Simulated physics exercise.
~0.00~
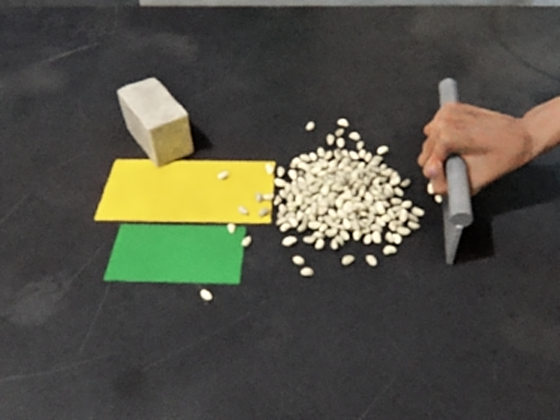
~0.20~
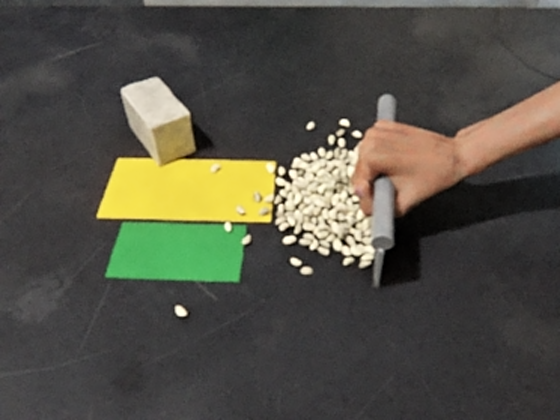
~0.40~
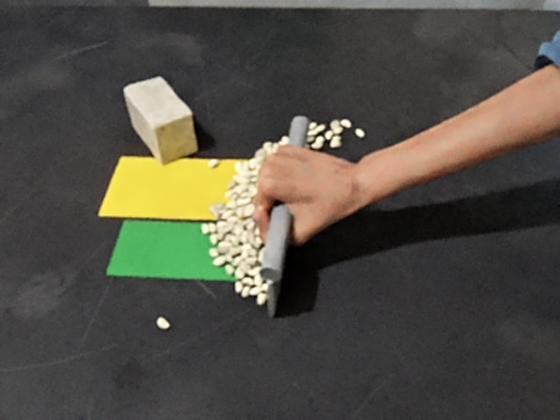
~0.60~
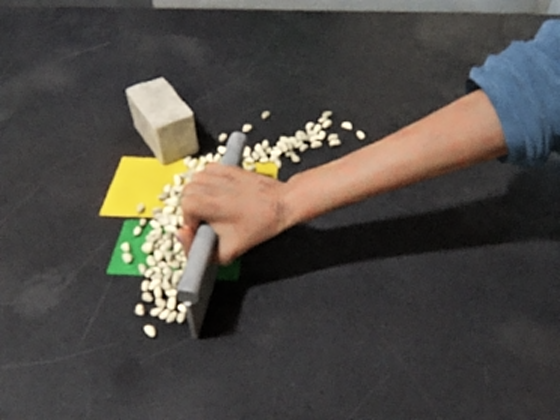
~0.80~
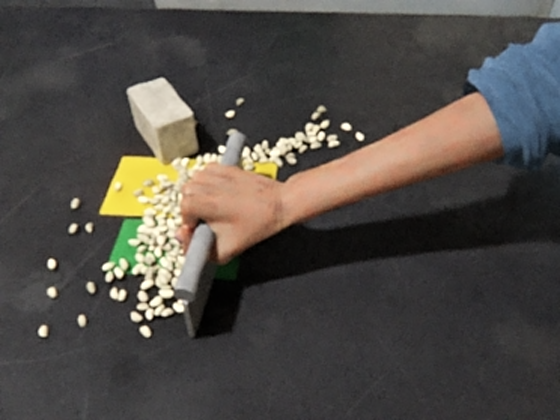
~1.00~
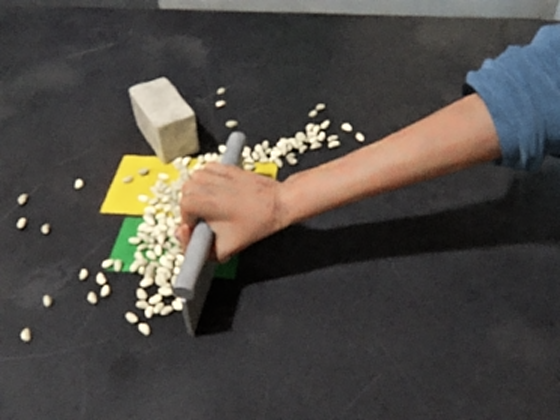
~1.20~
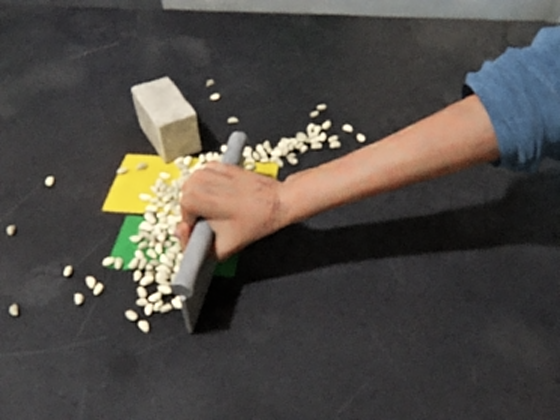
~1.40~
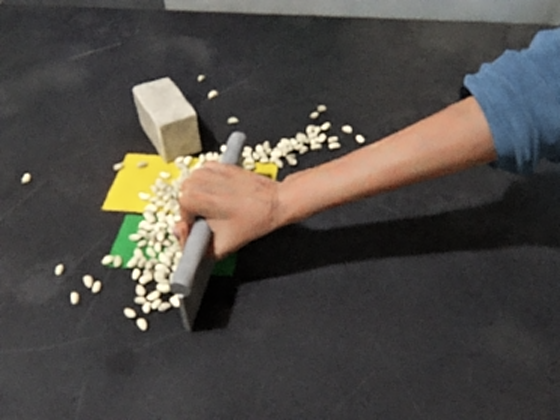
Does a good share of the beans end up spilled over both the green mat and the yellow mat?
Yes, a good share of the beans ends up on each of the two mats. Others lie off the mats on the dark surface.
